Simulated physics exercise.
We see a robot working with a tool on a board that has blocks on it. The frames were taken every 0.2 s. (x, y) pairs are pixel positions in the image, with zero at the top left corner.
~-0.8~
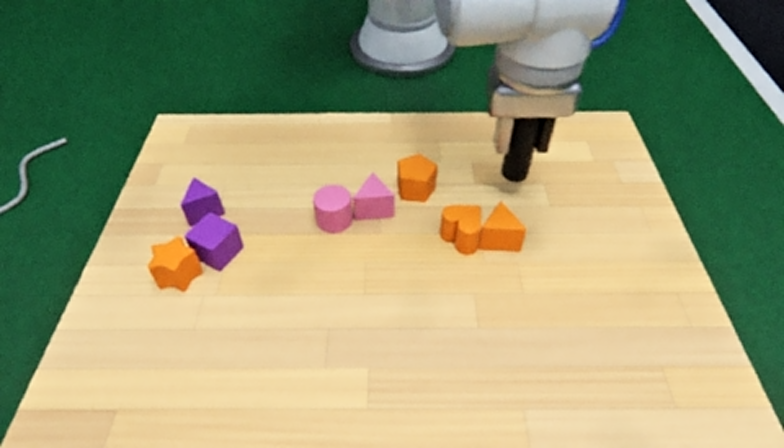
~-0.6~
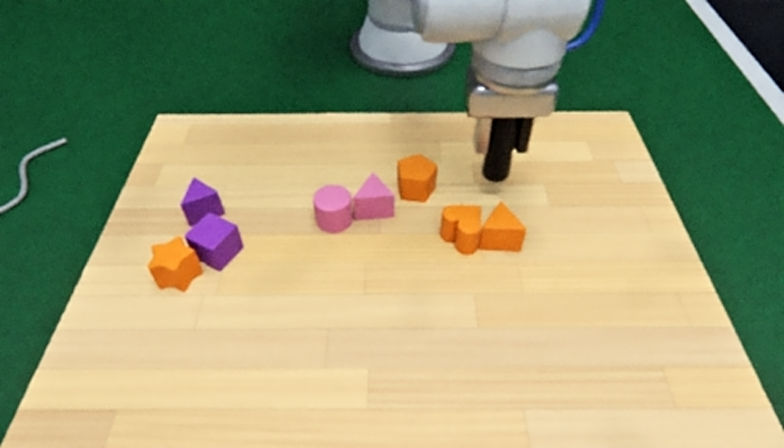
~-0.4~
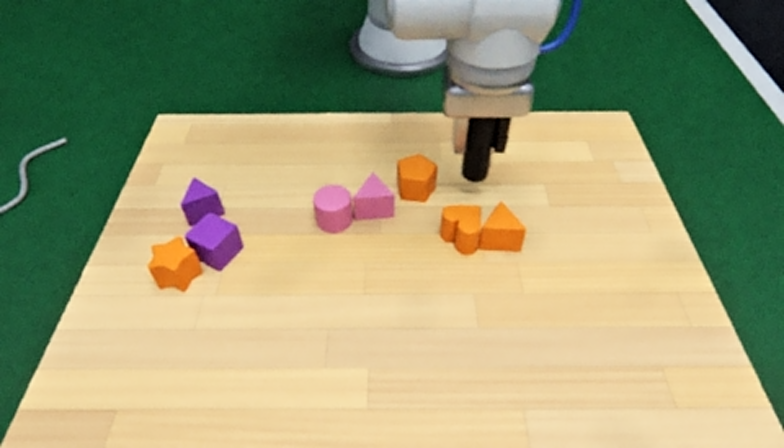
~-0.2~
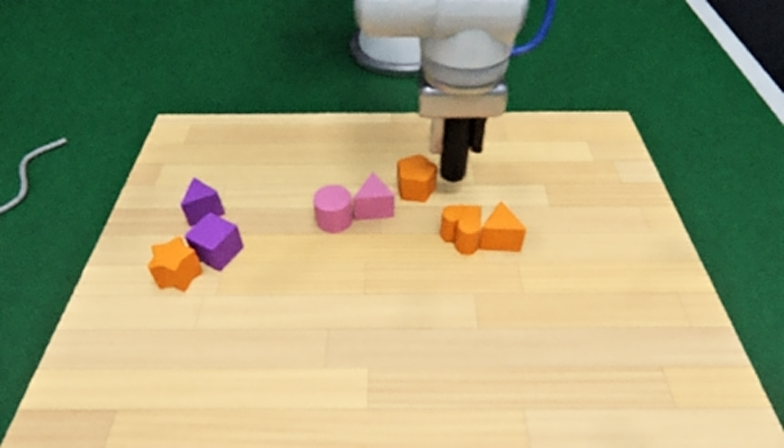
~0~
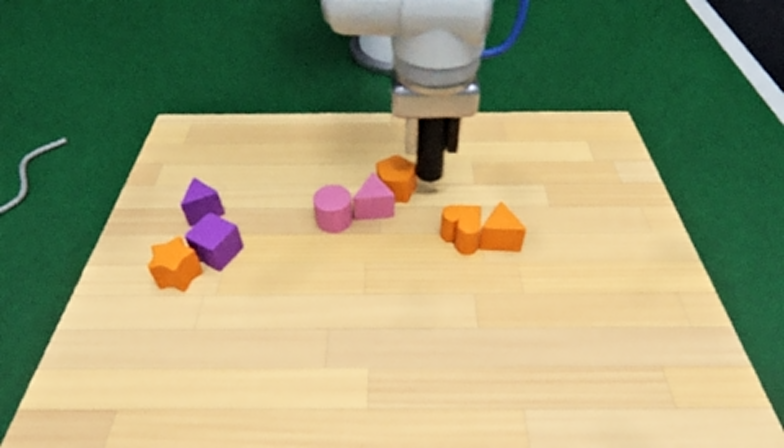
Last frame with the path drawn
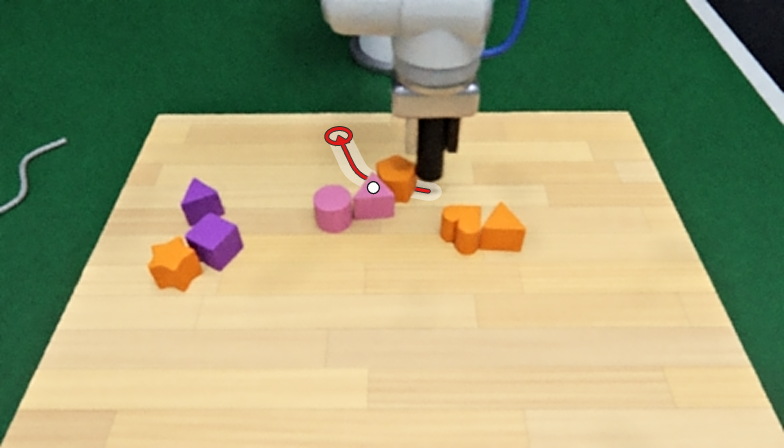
In the video, a robot arm with a dark tool moves left above a wooden board of purple, pink and orange blocks, then pushes the orange five-sided block slightly left, beside the pink triangle, while the other blocks stay still.
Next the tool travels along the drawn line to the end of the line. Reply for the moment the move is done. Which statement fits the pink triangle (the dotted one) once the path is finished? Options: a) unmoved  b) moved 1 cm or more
I choose b.
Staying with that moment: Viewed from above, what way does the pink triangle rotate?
Seen from overhead, it turns anticlockwise.
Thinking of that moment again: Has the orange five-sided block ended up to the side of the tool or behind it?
In short: Yes.
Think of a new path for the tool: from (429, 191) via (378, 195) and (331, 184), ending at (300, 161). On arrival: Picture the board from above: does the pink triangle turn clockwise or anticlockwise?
It twists against the clock when seen from above.
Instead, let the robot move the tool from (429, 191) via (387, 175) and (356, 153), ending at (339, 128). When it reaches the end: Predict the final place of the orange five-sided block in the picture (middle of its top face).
My best guess is (355, 163).
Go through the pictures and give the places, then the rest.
In the first frame, tool's lower end at (514, 175); pink circular block at (332, 197); pink triangle at (373, 188); orange five-sided block at (416, 167); orange heart block at (465, 216).
In the second frame, tool at (495, 175); blocks still.
In the third frame, tool at (474, 175); blocks still.
In the fourth frame, tool at (453, 175); blocks still.
In the fifth frame, tool at (429, 175); pink circular block at (332, 197); pink triangle at (373, 188); orange five-sided block at (396, 168); orange heart block at (465, 216).
Drawn move, from (429, 191) through (382, 183) and (351, 163) to (339, 136); the dot is on the pink triangle.
The first path, step by step. One third of the way, tool at (381, 166); pink circular block at (330, 199); pink triangle at (361, 191), turned 55° anticlockwise; orange five-sided block at (351, 167), turned 40° anticlockwise.
Two thirds of the way, tool at (350, 146); pink circular block at (330, 199); pink triangle at (361, 191), turned 55° anticlockwise; orange five-sided block at (334, 166), turned 75° anticlockwise.
At the end, tool at (337, 120); pink circular block at (330, 199); pink triangle at (361, 191), turned 55° anticlockwise; orange five-sided block at (334, 166), turned 75° anticlockwise; orange heart block still.
